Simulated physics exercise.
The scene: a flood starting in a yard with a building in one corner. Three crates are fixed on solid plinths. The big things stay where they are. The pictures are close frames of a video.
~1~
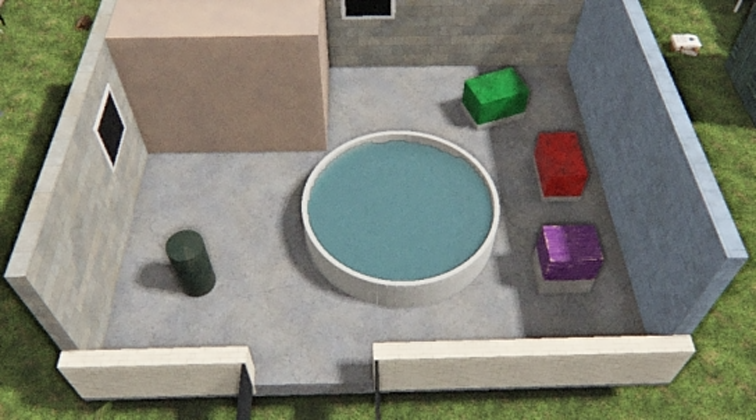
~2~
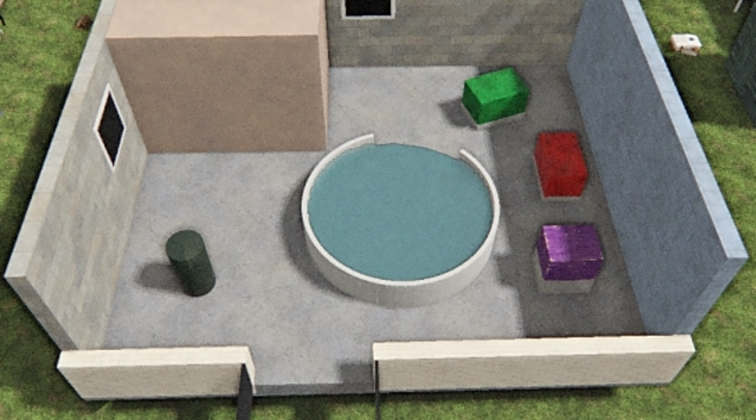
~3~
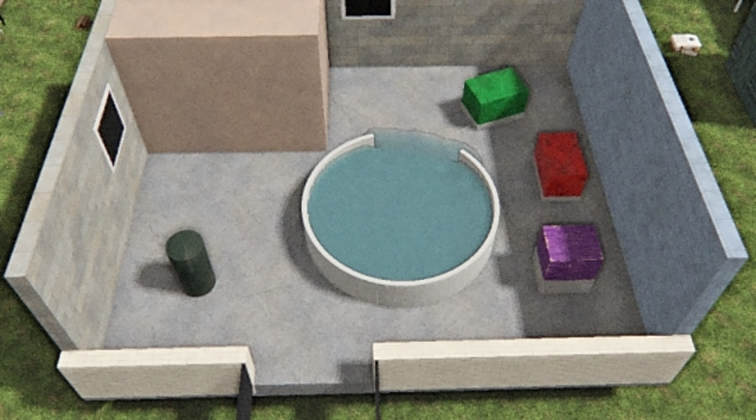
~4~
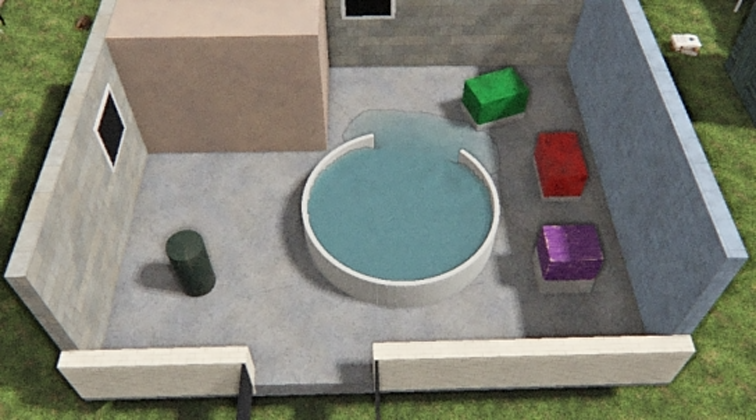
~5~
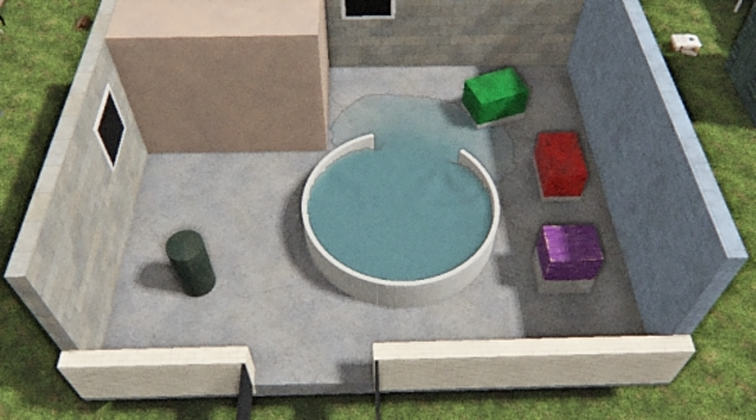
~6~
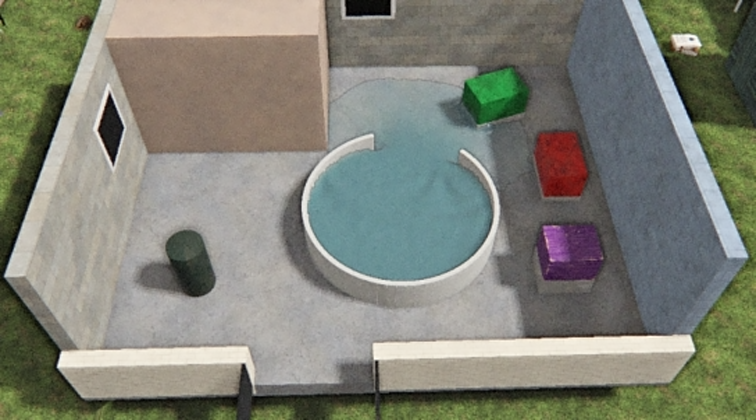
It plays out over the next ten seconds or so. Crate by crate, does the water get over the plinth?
In the end: The green crate is soaked; the red crate is soaked; the purple crate keeps dry.
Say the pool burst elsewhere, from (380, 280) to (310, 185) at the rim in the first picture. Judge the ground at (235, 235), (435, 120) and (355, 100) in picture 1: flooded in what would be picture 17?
In that order: Wet, no water, not flooded.
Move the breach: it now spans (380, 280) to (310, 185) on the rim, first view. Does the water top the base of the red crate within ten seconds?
My reading: Red crate stays dry.
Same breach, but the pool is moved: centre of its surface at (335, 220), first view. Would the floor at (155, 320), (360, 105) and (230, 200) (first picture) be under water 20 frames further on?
As listed: Clear, covered, flooded.
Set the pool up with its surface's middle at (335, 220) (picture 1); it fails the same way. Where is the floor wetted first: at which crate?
That is the green one.
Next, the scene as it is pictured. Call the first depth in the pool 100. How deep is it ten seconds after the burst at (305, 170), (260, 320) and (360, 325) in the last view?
In turn 8, 10 and 10 in a hundred.
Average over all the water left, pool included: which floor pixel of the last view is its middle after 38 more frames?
Near (440, 163).
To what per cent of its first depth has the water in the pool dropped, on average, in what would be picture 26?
I make it 48 per cent.
A moment on, water covers 25 % of the floor; the green crate water round its plinth, the red crate water round its plinth, the purple crate not reached.
Next, water covers 30 % of the floor; the green crate water round its plinth, the red crate water round its plinth, the purple crate not reached.
Then, water covers 35 % of the floor; the green crate water round its plinth, the red crate water round its plinth, the purple crate water round its plinth.
Later, water covers 70 % of the floor; the green crate water round its plinth, the red crate water round its plinth, the purple crate water round its plinth.
In the end, water covers 95 % of the floor; the green crate was topped, the red crate was topped, the purple crate stayed above the water.
